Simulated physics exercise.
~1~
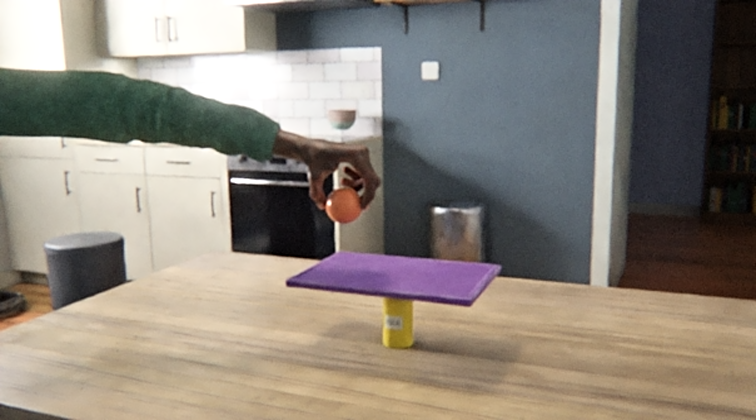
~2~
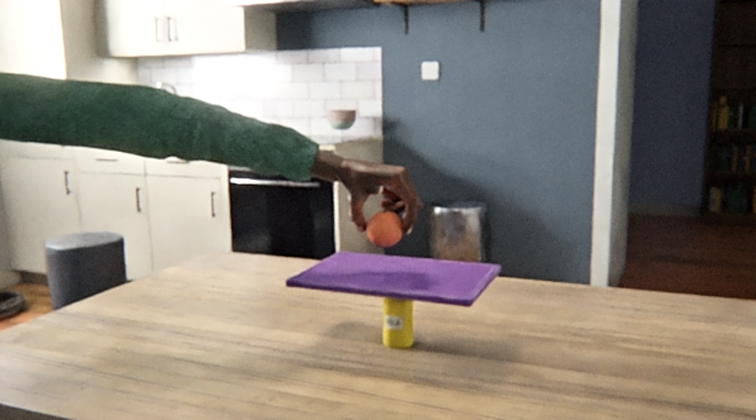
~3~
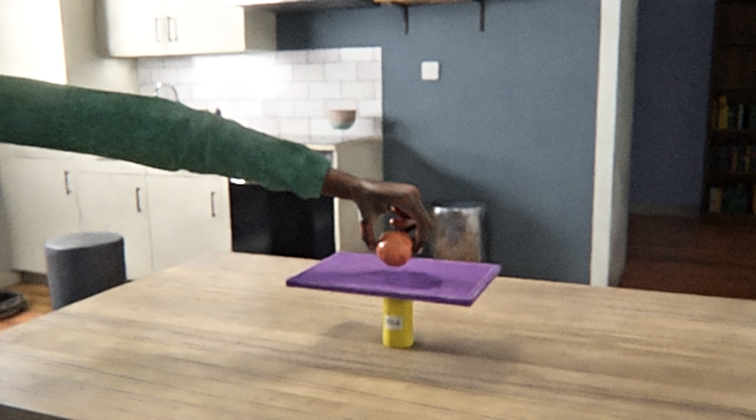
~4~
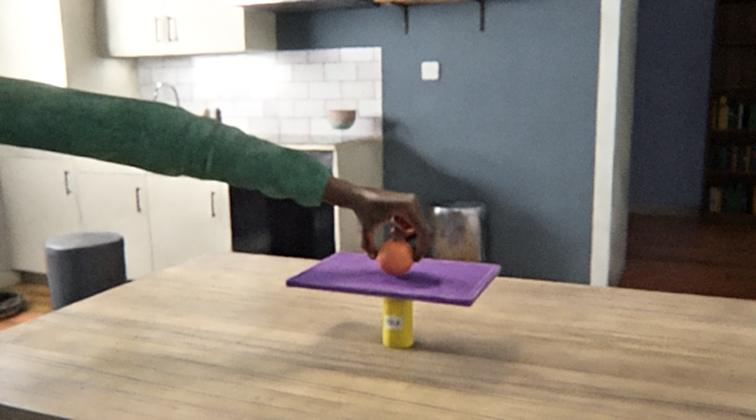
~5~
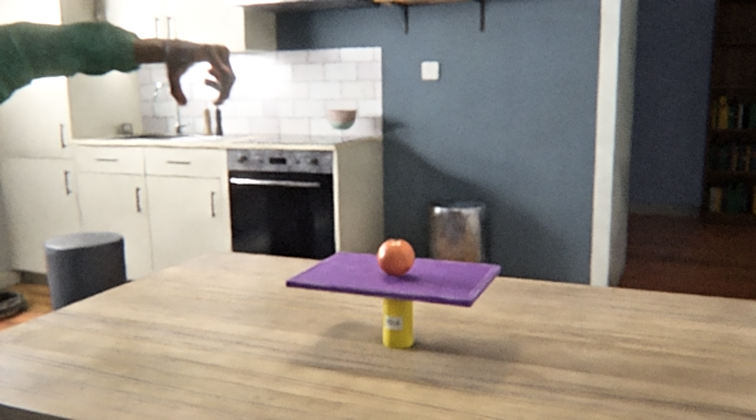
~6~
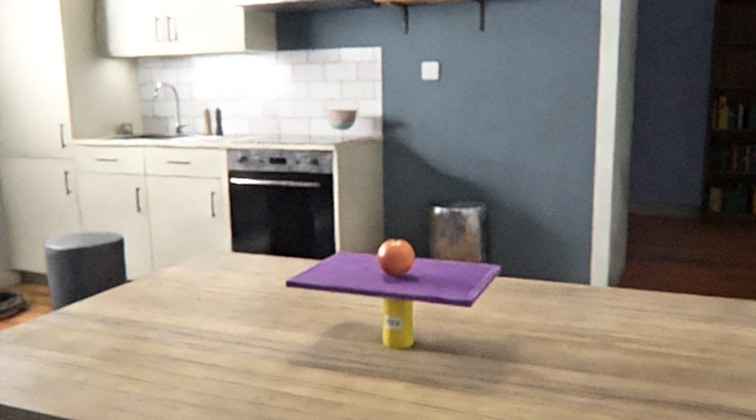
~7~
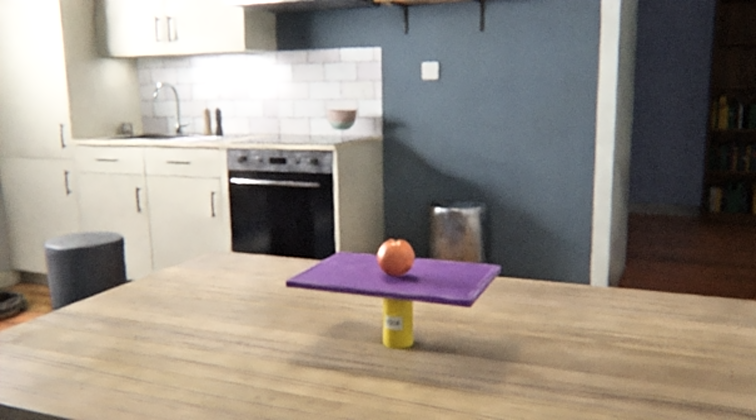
At first, a purple rectangular lid rests flat on top of a small yellow shaker on a wooden table, while a hand in a green sleeve reaches in from the left holding an orange tomato. The hand carries the tomato to the right and down until it is above the middle of the lid. It lowers the tomato onto the purple surface, with the fingers still around it. Then the hand lets go and draws back toward the upper left, leaving the view. The tomato stays where it was placed, and the lid and shaker remain still beneath it, the stack holding upright.
